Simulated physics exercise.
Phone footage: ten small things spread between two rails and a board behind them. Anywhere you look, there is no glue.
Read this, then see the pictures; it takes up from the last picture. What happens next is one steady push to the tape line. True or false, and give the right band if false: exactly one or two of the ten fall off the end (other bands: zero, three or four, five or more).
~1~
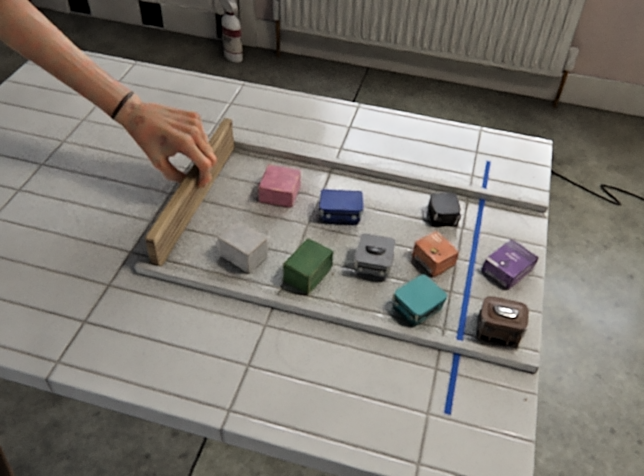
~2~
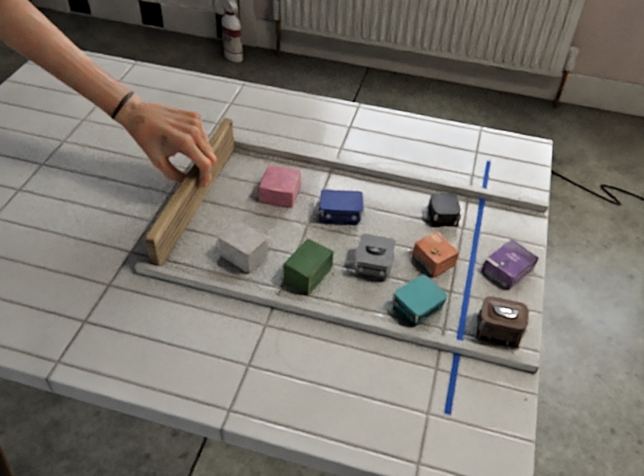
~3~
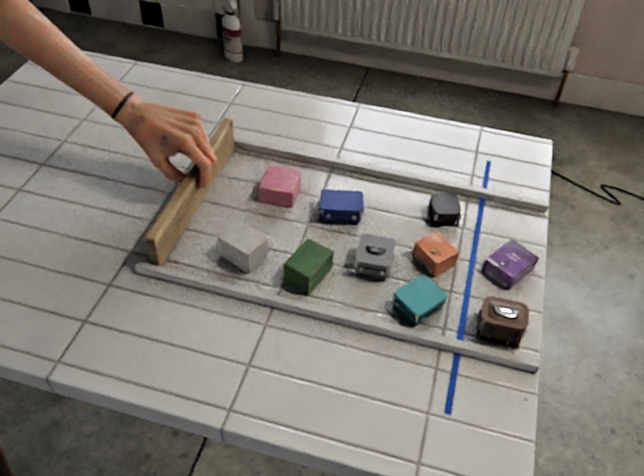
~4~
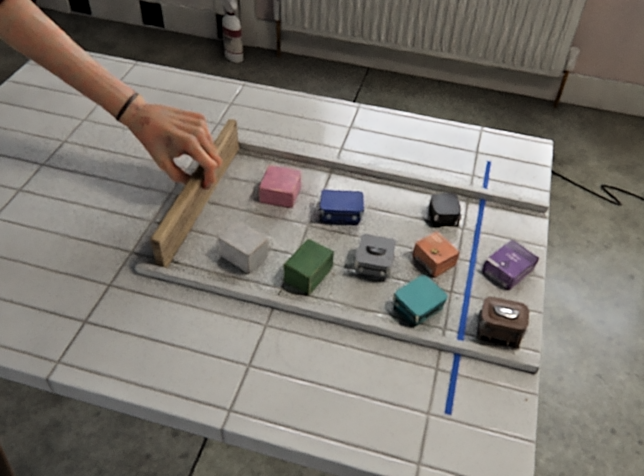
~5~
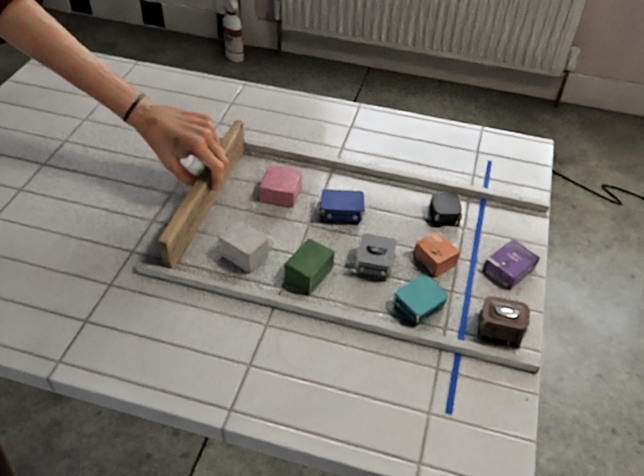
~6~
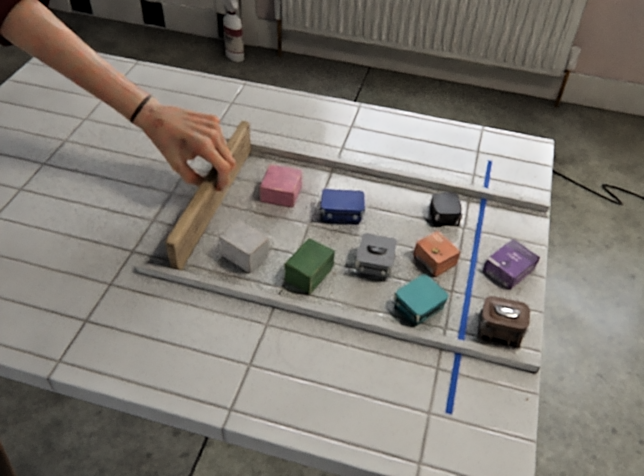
False, three or four fall off.
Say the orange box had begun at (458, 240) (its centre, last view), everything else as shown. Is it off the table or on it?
From that start the object does not stay.
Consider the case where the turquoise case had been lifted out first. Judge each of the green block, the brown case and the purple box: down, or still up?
Green block - safe; brown case - gone; purple box - gone.
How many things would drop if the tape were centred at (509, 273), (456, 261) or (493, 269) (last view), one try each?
So, one try after another, the floor gets 6, then 2, then 5.
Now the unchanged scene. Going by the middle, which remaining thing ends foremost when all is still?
It's the blue case that is foremost.
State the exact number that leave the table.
The exact number is 3.
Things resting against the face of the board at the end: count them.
That number would be 3.
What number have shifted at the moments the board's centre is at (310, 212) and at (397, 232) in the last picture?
First 5, then 10.
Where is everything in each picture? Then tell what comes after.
In the first picture, purple box (510, 264); brown case (502, 321); orange box (435, 253); board (195, 188); tape (472, 265).
In the second picture, brown case (502, 321); black case (444, 210).
In the third picture, orange box (435, 254); green block (309, 266).
In the fourth picture, purple box (511, 264); pink block (281, 186).
In the fifth picture, brown case (503, 321); blue case (342, 207).
In the sixth picture, purple box (512, 264); brown case (503, 321); orange box (437, 254); board (213, 191); tape (473, 265).
Soon after, none off yet; purple box at rest near (512, 264); brown case at rest near (503, 321); orange box at rest near (437, 254).
Then, none off yet; purple box moving near (520, 269); brown case moving near (509, 323); orange box moved about its own width near (475, 263).
At rest, the number that fall off is three or four; fallen, turquoise case, brown case and purple box.
